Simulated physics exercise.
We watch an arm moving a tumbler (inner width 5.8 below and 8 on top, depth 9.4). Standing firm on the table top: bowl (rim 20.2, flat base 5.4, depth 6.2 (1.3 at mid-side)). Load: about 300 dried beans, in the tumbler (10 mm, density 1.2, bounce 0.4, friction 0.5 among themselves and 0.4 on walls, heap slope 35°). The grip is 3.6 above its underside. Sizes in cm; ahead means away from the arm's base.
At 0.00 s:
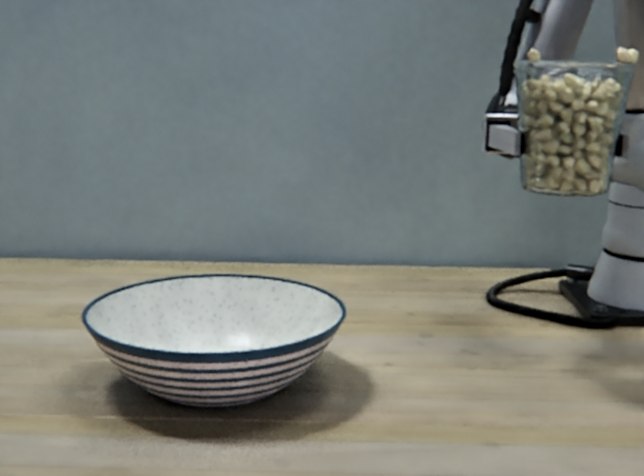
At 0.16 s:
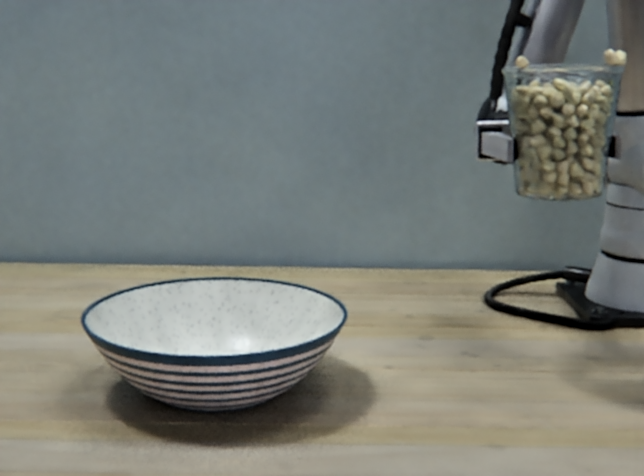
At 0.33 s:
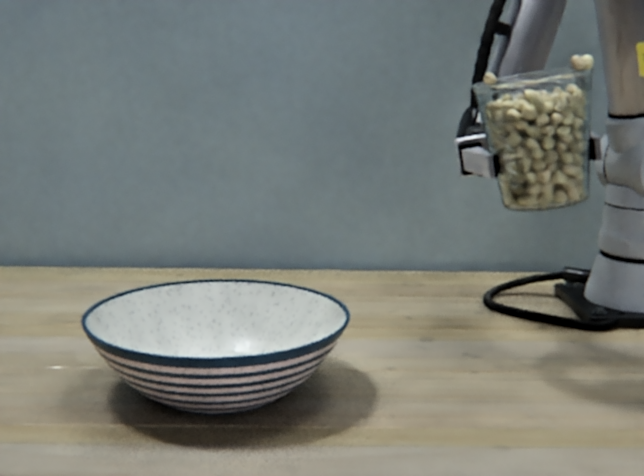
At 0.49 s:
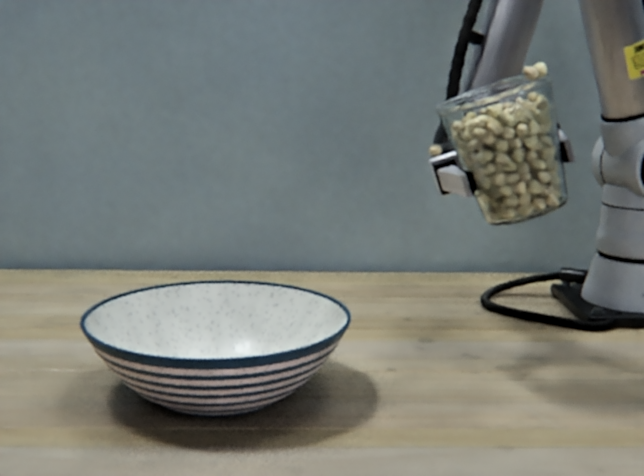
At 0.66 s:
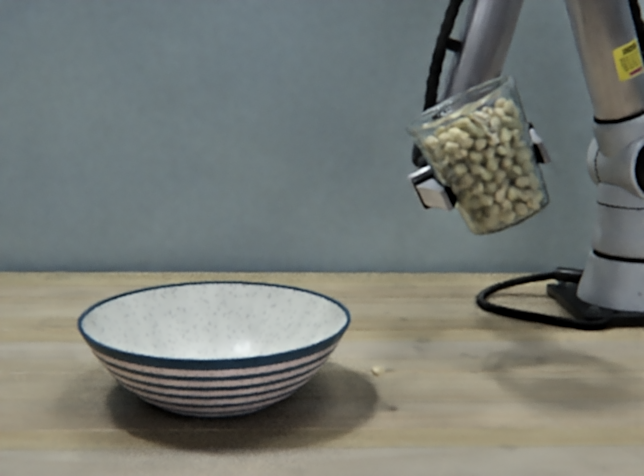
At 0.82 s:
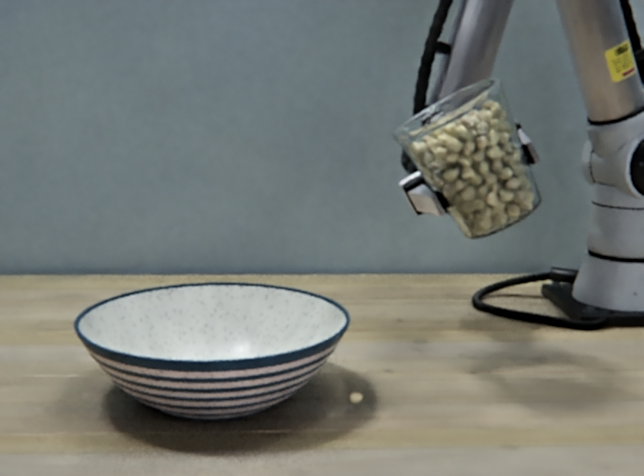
A robot arm moves a glass of beans left and tilts it, dropping one bean.
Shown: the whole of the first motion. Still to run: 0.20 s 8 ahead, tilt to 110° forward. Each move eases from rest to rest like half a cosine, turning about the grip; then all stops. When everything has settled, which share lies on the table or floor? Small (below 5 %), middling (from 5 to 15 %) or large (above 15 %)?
Share on the table or floor: Small (below 5 %).
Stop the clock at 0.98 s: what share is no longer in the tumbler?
Some 0 per cent.
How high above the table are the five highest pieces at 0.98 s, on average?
About 20 cm.
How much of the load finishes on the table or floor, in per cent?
About 0 per cent.
After 0.90 s, tilted 58° forward, highest piece 23 above the table; 302 in the tumbler, 1 on the table or floor.
After 0.98 s, tilted 102° forward, highest piece 20 above the table; 302 in the tumbler, 1 on the table or floor.
After 1.22 s, tilted 110° forward, highest piece 14 above the table; 274 in the bowl, 28 in the tumbler, 1 on the table or floor.
After 2.27 s, tilted 110° forward, highest piece 4 above the table; 301 in the bowl, 2 on the table or floor.
In the end, 301 in the bowl, 2 on the table or floor. That is 1 % on the table or floor.
